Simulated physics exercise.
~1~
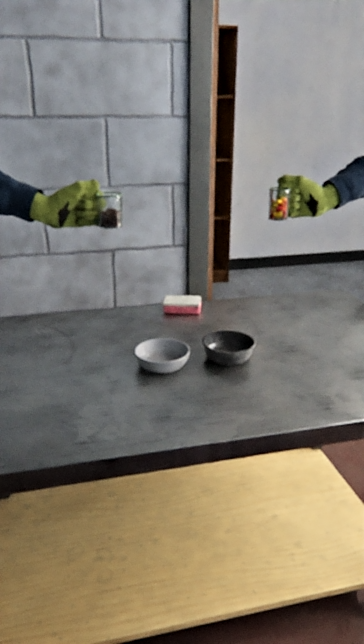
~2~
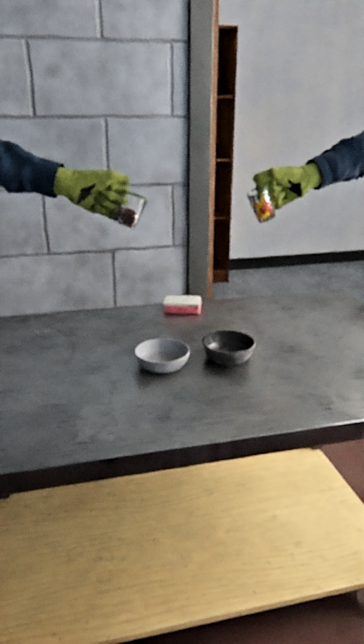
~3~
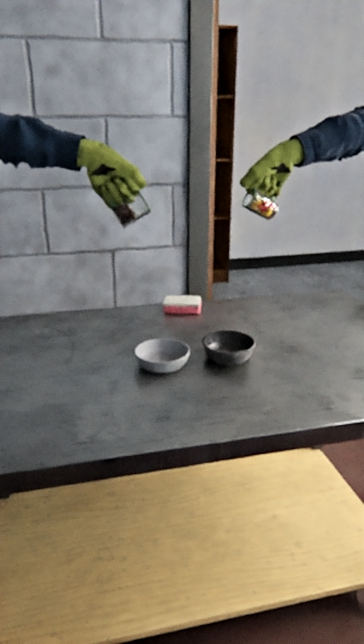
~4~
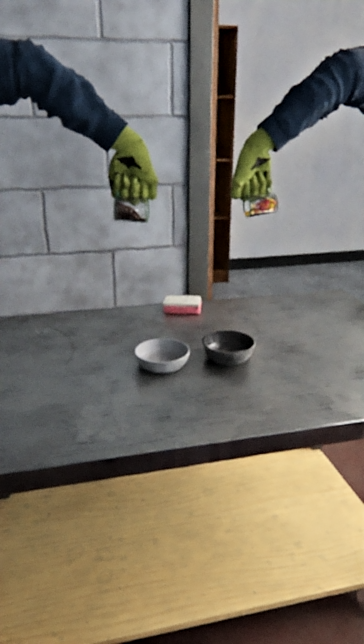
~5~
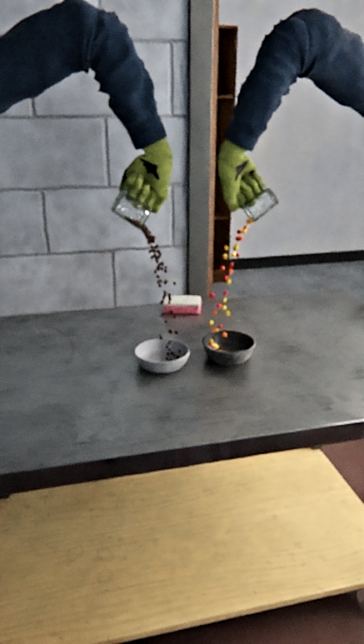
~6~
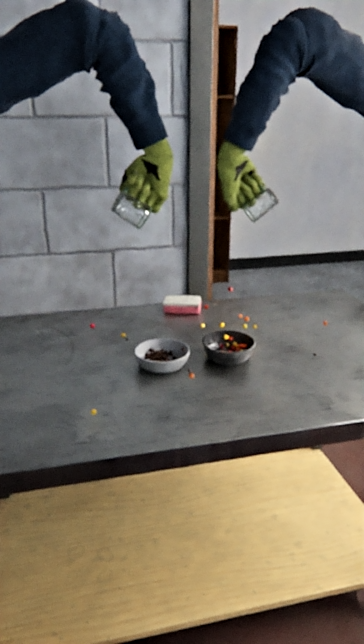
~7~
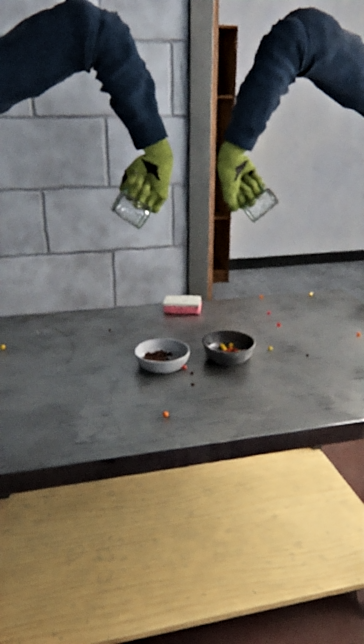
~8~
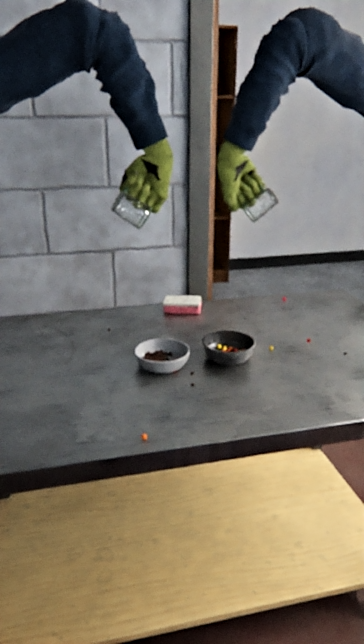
Two green-gloved hands tipping glass cups of small pieces over shallow dishes, most landing inside while colourful bits scatter across the table.
